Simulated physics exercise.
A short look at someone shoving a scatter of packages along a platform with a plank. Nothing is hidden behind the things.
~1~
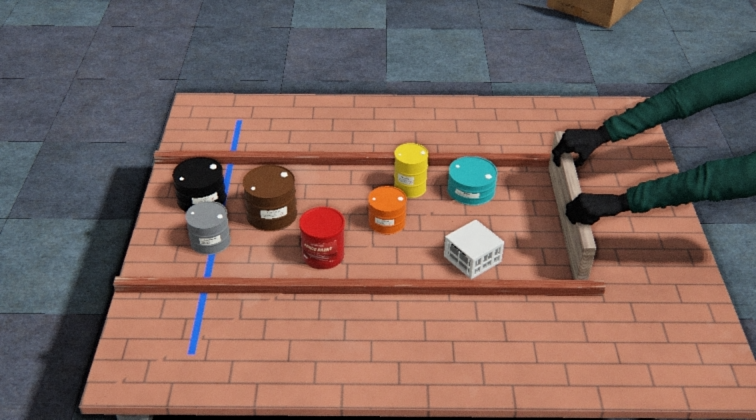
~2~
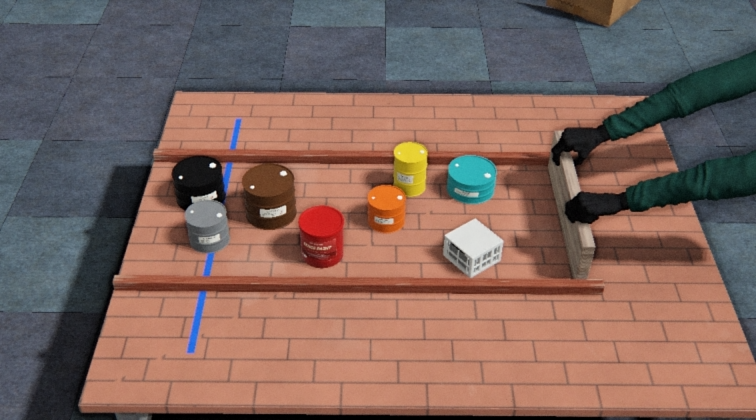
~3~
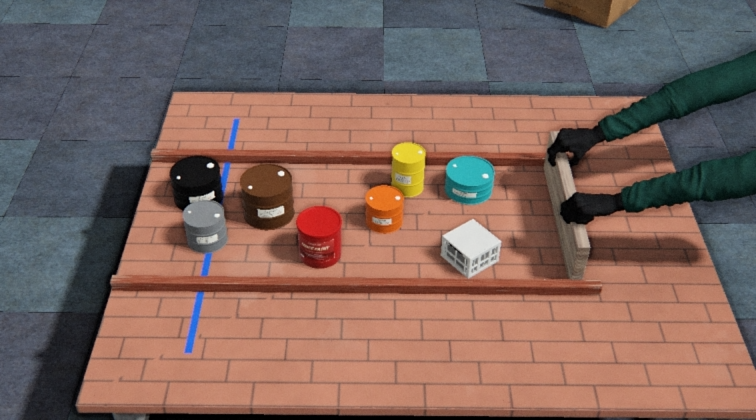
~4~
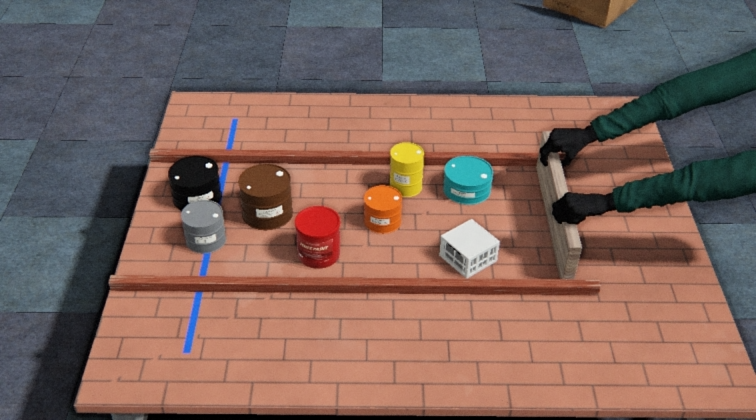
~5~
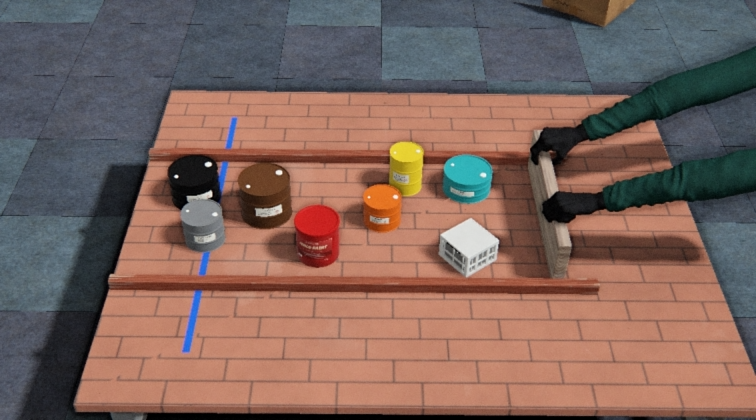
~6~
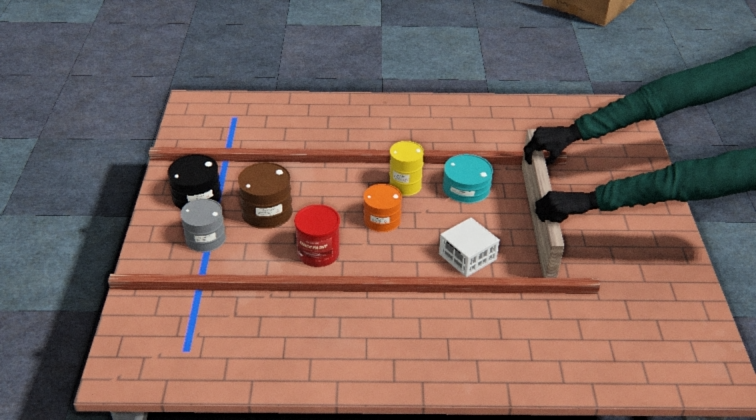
A wooden plank held by two gloved hands slid a short way left across a brick-patterned platform, nearing a white crate and turquoise canister, while the scattered containers stayed practically where they were.
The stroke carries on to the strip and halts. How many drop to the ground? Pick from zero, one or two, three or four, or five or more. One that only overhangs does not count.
Here the number that fall off is one or two.
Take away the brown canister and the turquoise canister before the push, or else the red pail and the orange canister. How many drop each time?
The counts: 0 and 0.
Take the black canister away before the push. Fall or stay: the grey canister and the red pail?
The grey canister drops off; the red pail stays on.
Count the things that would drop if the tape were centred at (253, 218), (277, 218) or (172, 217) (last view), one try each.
The counts: 0, 0 and 5.
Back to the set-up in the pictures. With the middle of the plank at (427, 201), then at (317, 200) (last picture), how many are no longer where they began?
The counts are 3 and 6.
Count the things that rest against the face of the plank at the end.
3 of them.
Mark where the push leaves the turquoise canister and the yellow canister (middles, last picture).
The turquoise canister stops around (197, 174); the yellow canister around (162, 155).
Soon after, none off yet; black canister at rest near (195, 183); grey canister at rest near (204, 225); brown canister at rest near (266, 195).
Then, none off yet; black canister at rest near (195, 183); grey canister at rest near (204, 225); brown canister moved a little near (260, 195).
By the end, the number that fall off is one or two; fallen, grey canister and black canister.
